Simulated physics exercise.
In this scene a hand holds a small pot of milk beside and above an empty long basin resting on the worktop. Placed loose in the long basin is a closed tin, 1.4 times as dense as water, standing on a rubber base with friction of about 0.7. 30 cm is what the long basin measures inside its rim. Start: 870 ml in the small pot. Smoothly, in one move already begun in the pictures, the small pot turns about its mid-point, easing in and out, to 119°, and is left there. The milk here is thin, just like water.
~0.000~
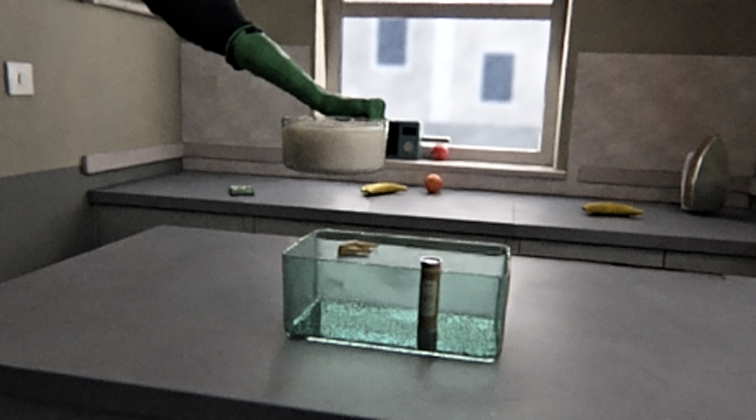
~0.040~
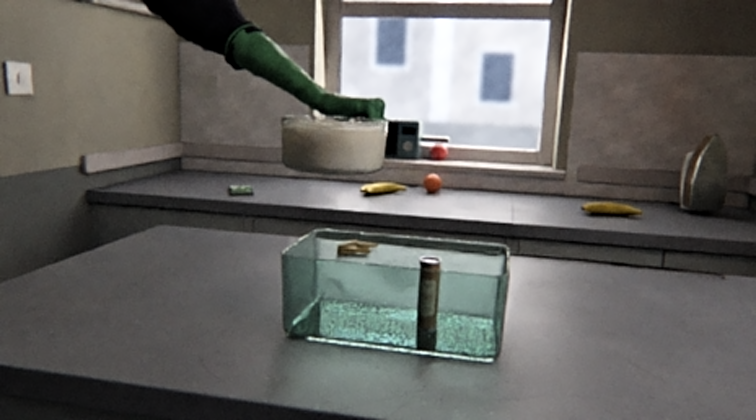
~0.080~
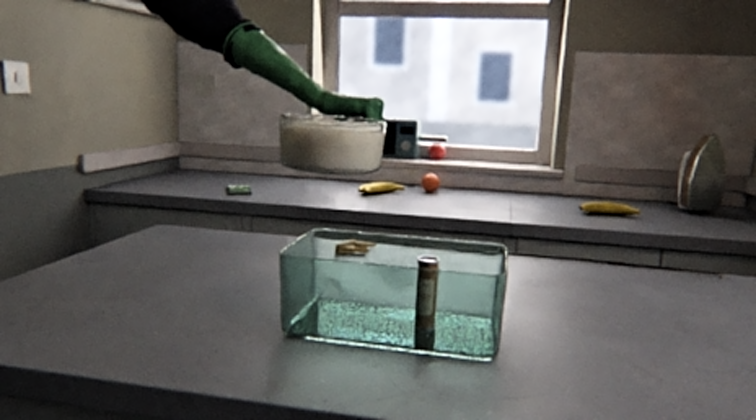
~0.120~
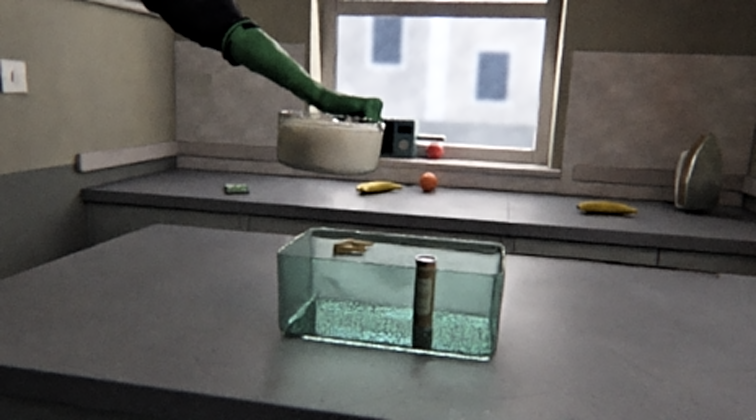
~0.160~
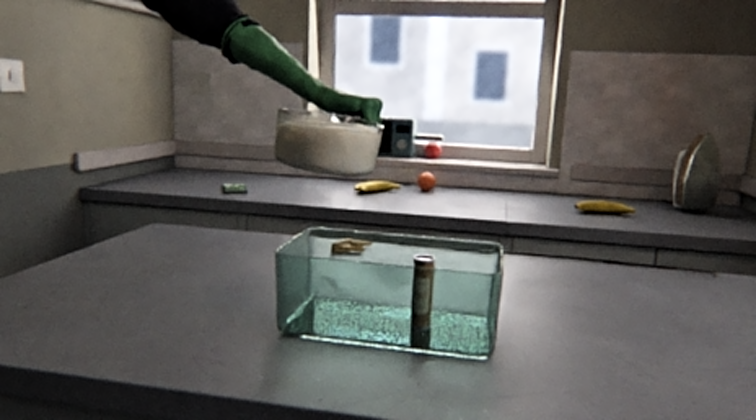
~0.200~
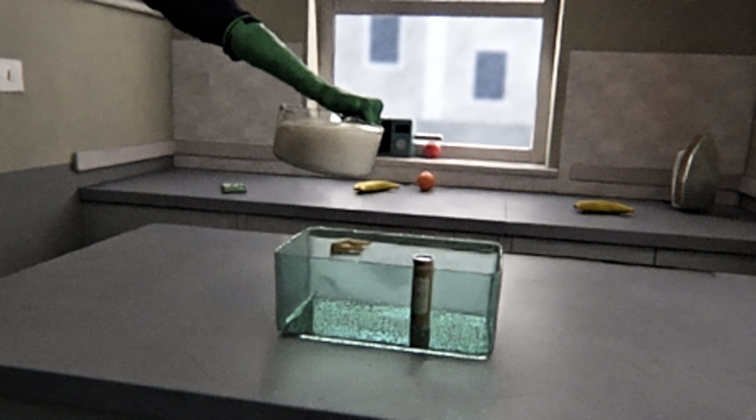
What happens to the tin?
It is left standing.
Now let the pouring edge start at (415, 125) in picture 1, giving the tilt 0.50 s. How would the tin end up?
Result: Tin upright.
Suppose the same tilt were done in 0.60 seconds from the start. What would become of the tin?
Result: Tin tipped over.
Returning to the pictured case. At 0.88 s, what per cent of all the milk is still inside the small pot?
Close to 3 percent of the whole amount.
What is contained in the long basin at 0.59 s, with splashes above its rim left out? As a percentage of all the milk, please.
Close to 18 in a hundred.
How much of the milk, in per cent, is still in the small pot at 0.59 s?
Portion remaining: Approx. 42 per cent.
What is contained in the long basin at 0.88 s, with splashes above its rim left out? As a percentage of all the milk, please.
Roughly 90 percent of it.
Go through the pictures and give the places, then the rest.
In the first picture, it leans 0°; its right rim is at (386, 123); the milk meets the walls at (289, 125) and (385, 130); the long basin's rim runs from (299, 243) to (509, 262); the tin's top is at (431, 263).
In the second picture, it leans 0°; its right rim is at (385, 124); the milk meets the walls at (288, 125) and (384, 130).
In the third picture, it leans 2°; its right rim is at (384, 124); the milk meets the walls at (287, 124) and (382, 129).
In the fourth picture, it leans 4°; its right rim is at (382, 126); the milk meets the walls at (285, 123) and (381, 129).
In the fifth picture, it leans 7°; its right rim is at (381, 128); the milk meets the walls at (284, 122) and (380, 129).
In the sixth picture, it leans 11°; its right rim is at (381, 132); the milk meets the walls at (284, 122) and (380, 130).
Then, 0.59 s in, the tilt is 76° and 42 per cent is still to pour; the tin stands where it began.
Then, 0.88 s in, the tilt is 114° and 3 per cent is still to pour; the tin stands where it began.
Then, 1.18 s in, the tilt is 119° and 0 per cent is still to pour; the tin stands where it began.
Then, 1.51 s in, the tilt is 119° and 0 per cent is still to pour; the tin stands where it began.
Finally, the tin stands where it began.
